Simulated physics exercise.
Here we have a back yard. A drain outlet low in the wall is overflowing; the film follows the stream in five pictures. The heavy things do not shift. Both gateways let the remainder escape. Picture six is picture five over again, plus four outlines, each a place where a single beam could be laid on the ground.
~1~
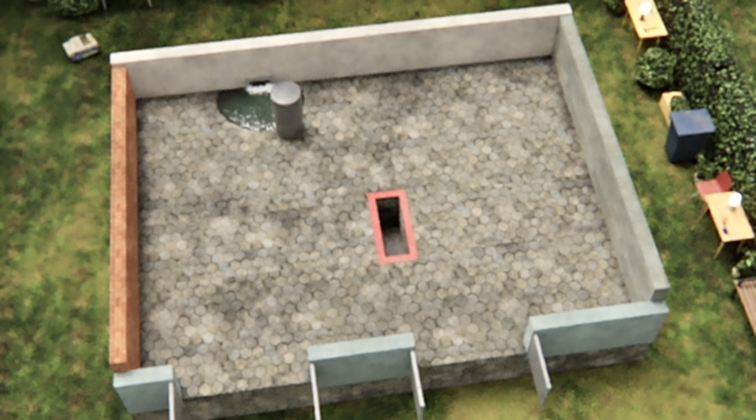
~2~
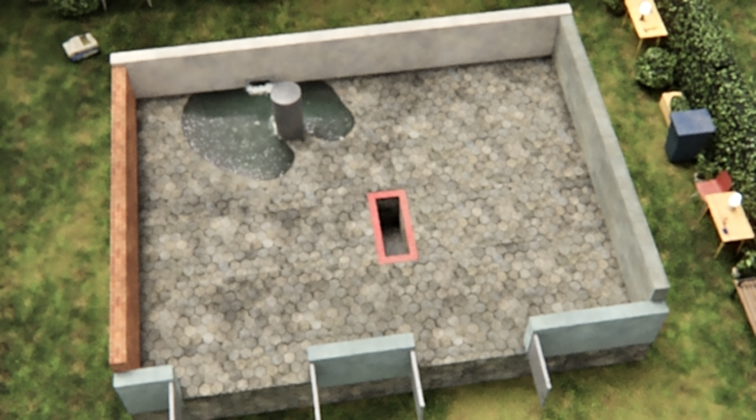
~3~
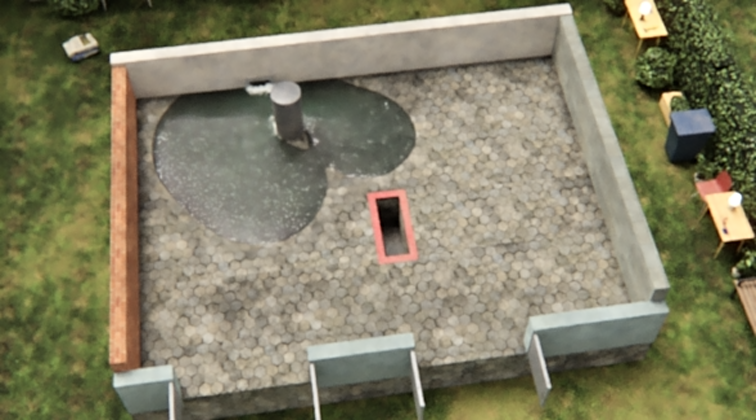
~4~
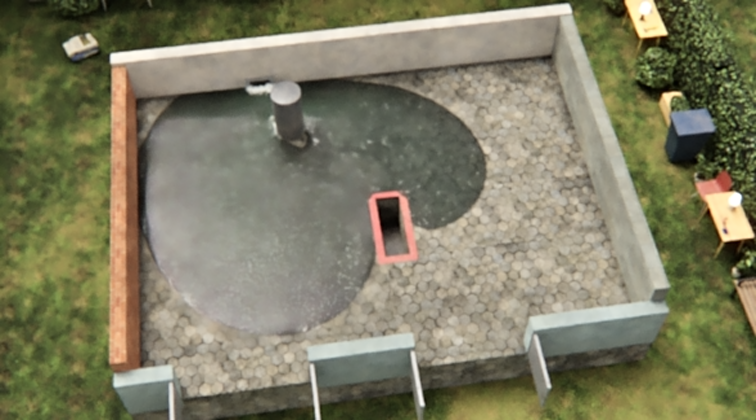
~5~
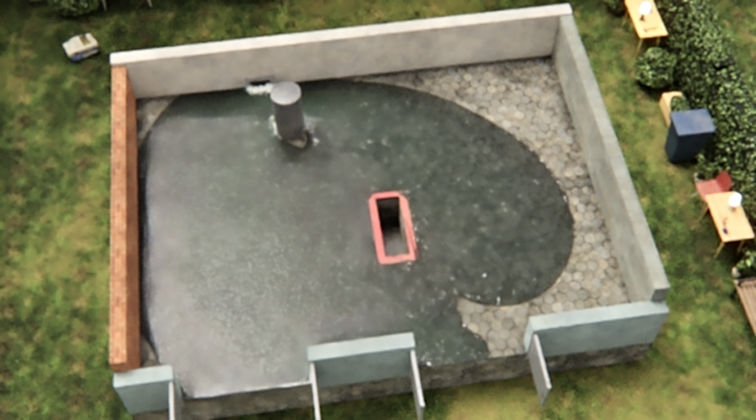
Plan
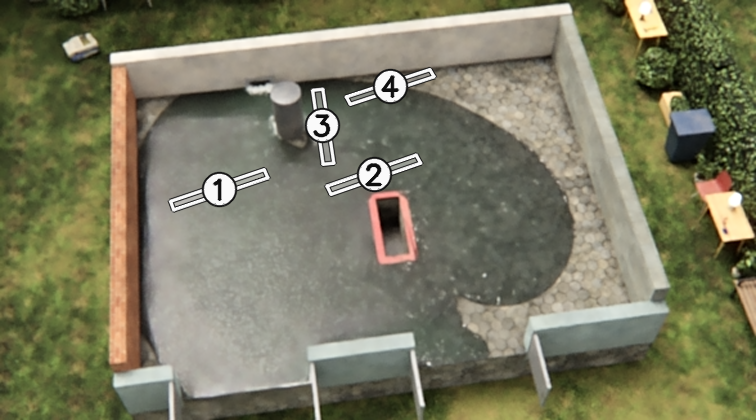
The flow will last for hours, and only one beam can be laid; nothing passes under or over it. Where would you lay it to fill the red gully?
Best: 1.
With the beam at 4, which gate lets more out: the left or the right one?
More leaves on the right.
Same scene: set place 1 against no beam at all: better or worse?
It is better.
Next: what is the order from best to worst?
Best to worst: 1, 4, 3, 2.
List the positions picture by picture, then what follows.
Outfall at (260, 82); red gully at (392, 226); open gate at (468, 348); open gate at (246, 377); front seen at (222, 112), 3 % of the ground wet; red gully still dry, in the first picture.
Front seen at (272, 172), 10 % of the ground wet; red gully still dry, in the second picture.
Front seen at (262, 238), 23 % of the ground wet; red gully still dry, in the third picture.
Front seen at (271, 329), 46 % of the ground wet; red gully taking water, in the fourth picture.
Front seen at (552, 274), 72 % of the ground wet; red gully taking water, in the fifth picture.
On the marked copy, 1 from (172, 205) to (266, 173); 2 from (329, 190) to (418, 159); 3 from (328, 163) to (317, 89); 4 from (348, 100) to (432, 73).
With 1, about 25 % of the stream goes into the red gully, about 74 % out by the gates.
With 2, about 3 % of the stream goes into the red gully, about 96 % out by the gates.
With 3, about 7 % of the stream goes into the red gully, about 90 % out by the gates.
With 4, about 12 % of the stream goes into the red gully, about 86 % out by the gates.
